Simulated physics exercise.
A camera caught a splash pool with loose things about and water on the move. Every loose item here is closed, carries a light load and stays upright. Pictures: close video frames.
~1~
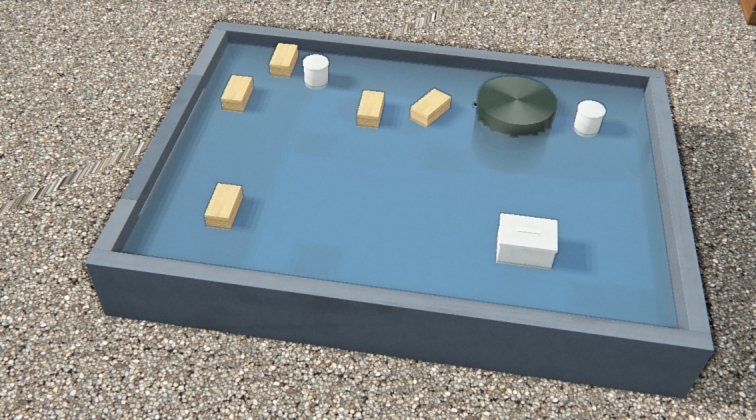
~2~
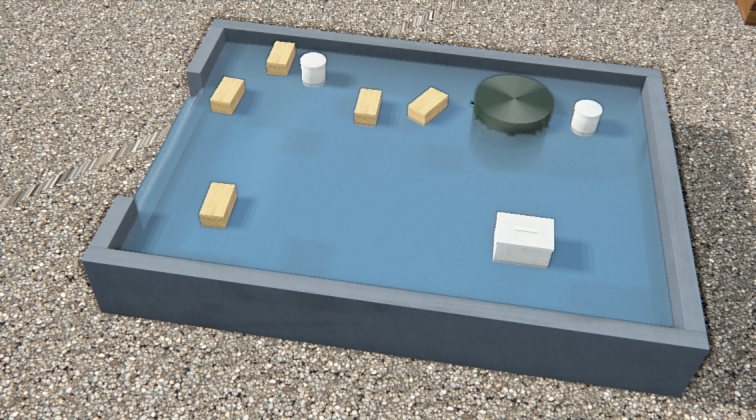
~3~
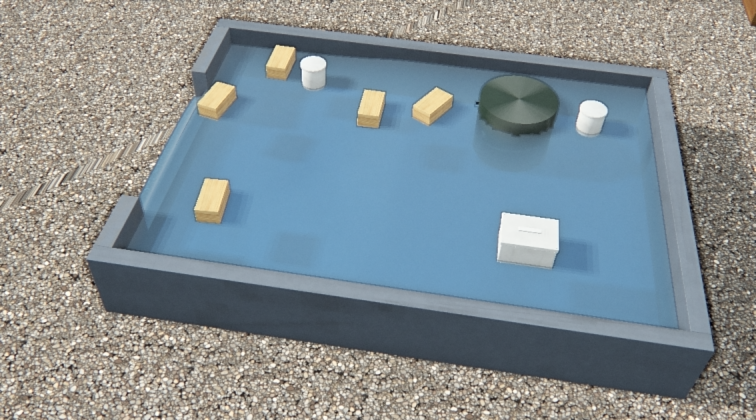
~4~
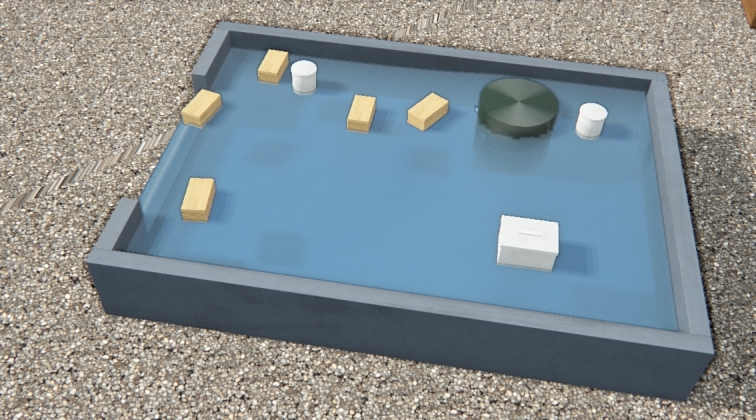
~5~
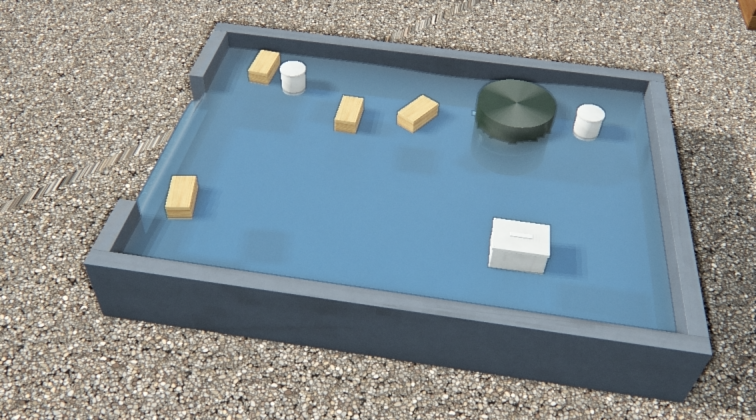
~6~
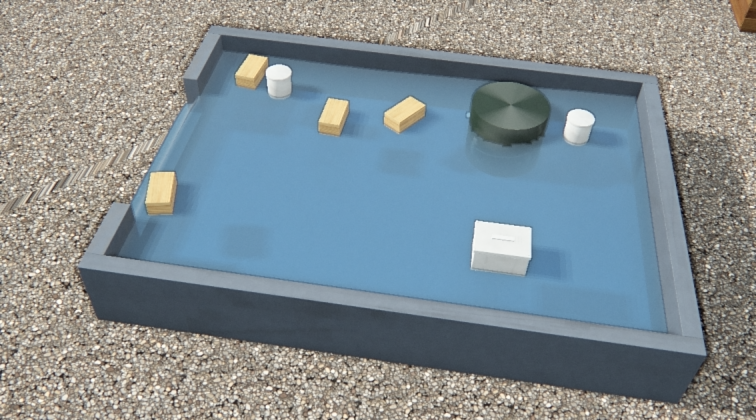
The clip opens on a blue pool holding floating tan blocks, white pails, a white box and a dark green round object. A gap appears in the left wall, and the nearby blocks drift left toward it. One block leaves the pool's view at the gap while the remaining items shift slightly left.
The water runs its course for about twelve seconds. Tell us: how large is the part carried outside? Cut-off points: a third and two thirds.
A third to two thirds.
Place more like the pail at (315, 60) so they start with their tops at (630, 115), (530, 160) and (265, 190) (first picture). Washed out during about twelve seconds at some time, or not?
Remains, remains, exits.
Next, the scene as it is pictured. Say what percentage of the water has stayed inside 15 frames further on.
Roughly 70 in a hundred.
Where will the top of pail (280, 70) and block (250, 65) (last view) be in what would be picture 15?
First one at roughly (226, 92), second at roughly (207, 94).
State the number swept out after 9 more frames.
I reckon 2.
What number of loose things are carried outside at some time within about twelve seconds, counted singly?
Count: 3.
A moment on, 2 of 8 are out; 6 afloat.
Next, 2 of 8 are out; 6 afloat.
Later, 3 of 8 are out; 5 afloat.
In the end, 3 of 8 are out; 5 afloat.
